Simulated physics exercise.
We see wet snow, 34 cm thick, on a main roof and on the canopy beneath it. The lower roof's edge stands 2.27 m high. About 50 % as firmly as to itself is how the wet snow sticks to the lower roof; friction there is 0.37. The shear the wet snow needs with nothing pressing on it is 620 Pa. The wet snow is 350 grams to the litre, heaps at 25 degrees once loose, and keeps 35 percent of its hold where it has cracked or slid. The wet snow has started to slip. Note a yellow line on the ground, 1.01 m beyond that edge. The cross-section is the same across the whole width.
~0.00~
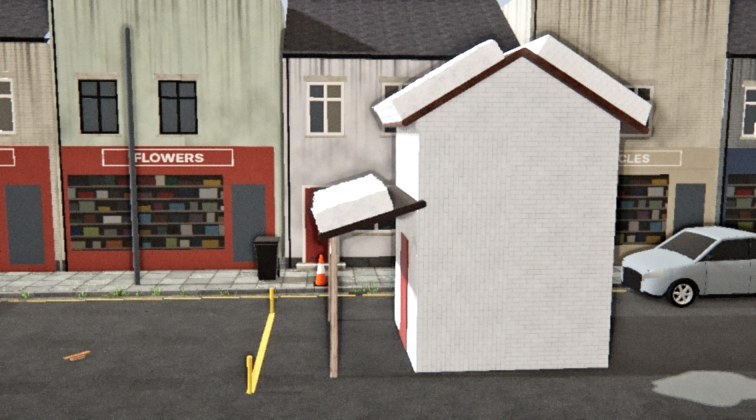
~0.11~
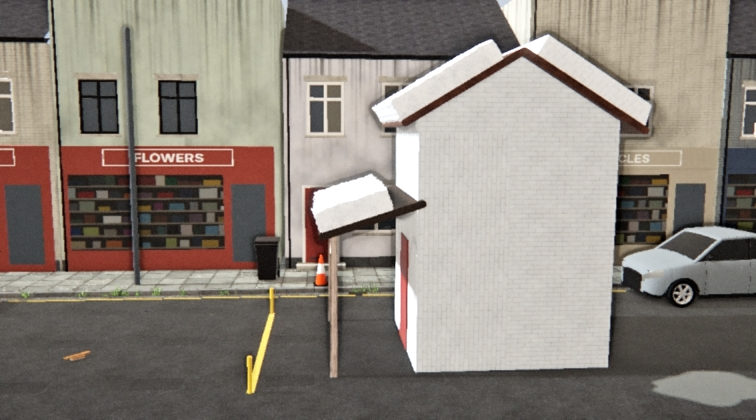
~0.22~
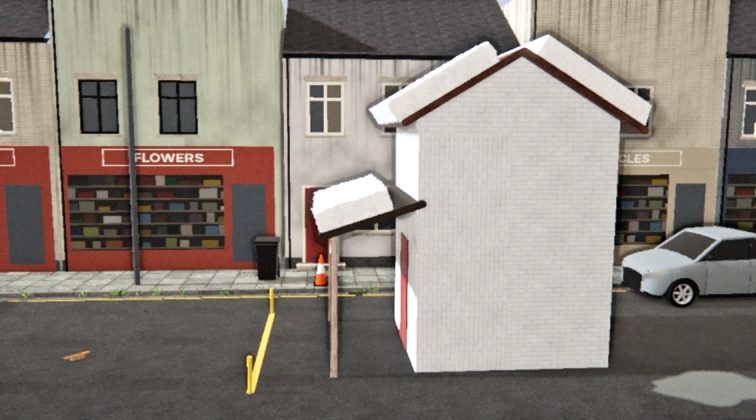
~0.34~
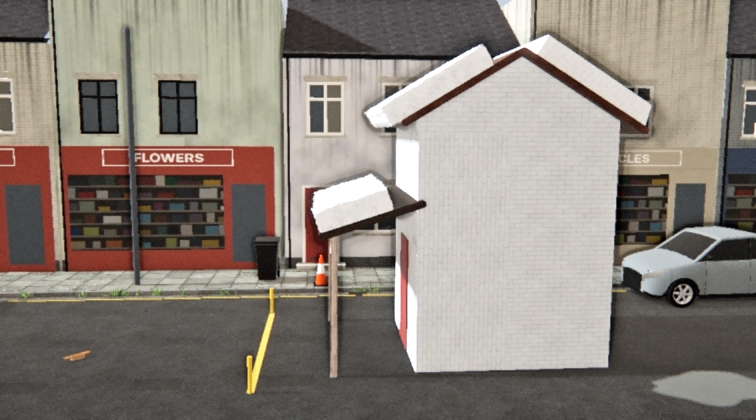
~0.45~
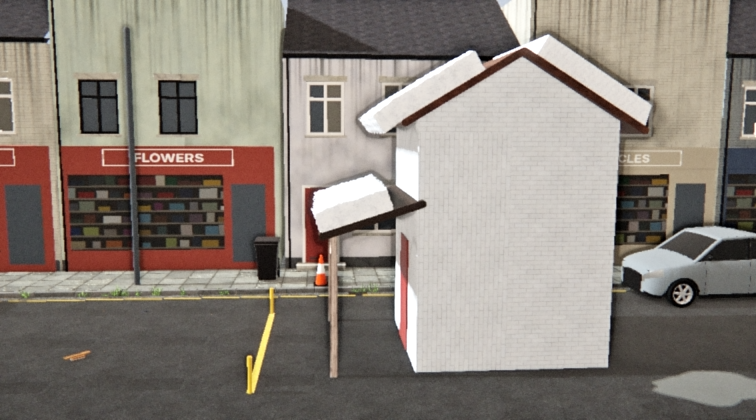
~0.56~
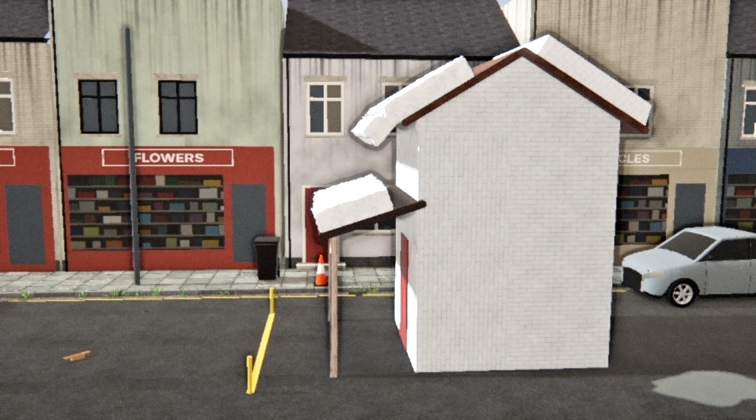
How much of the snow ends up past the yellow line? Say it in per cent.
About 54 %.
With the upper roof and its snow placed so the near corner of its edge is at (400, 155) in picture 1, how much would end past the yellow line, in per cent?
55 %.
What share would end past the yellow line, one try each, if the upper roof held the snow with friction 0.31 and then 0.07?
I'd say 55 %, followed by 55 %.
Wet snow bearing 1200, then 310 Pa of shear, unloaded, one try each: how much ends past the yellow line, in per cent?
You'd see 50 percent the first time and 55 percent the second.
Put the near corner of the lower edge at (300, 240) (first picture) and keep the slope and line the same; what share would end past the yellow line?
Estimate: Approx. 60 %.
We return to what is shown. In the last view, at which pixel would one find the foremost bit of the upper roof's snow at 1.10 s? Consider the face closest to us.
Near (299, 216), I'd say.
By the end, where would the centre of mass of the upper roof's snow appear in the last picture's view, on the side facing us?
It sits close to (174, 362) in the last view.
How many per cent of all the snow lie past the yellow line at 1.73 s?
I'd put it at roughly 50 %.
After 1.10 s, none is below the lower edge and 0 % is past the line.
After 1.73 s, 69 % is below the lower edge and 52 % is past the line.
After 2.37 s, 70 % is below the lower edge and 54 % is past the line.
After 3.00 s, 70 % is below the lower edge and 54 % is past the line.
After 3.10 s, 70 % is below the lower edge and 54 % is past the line.
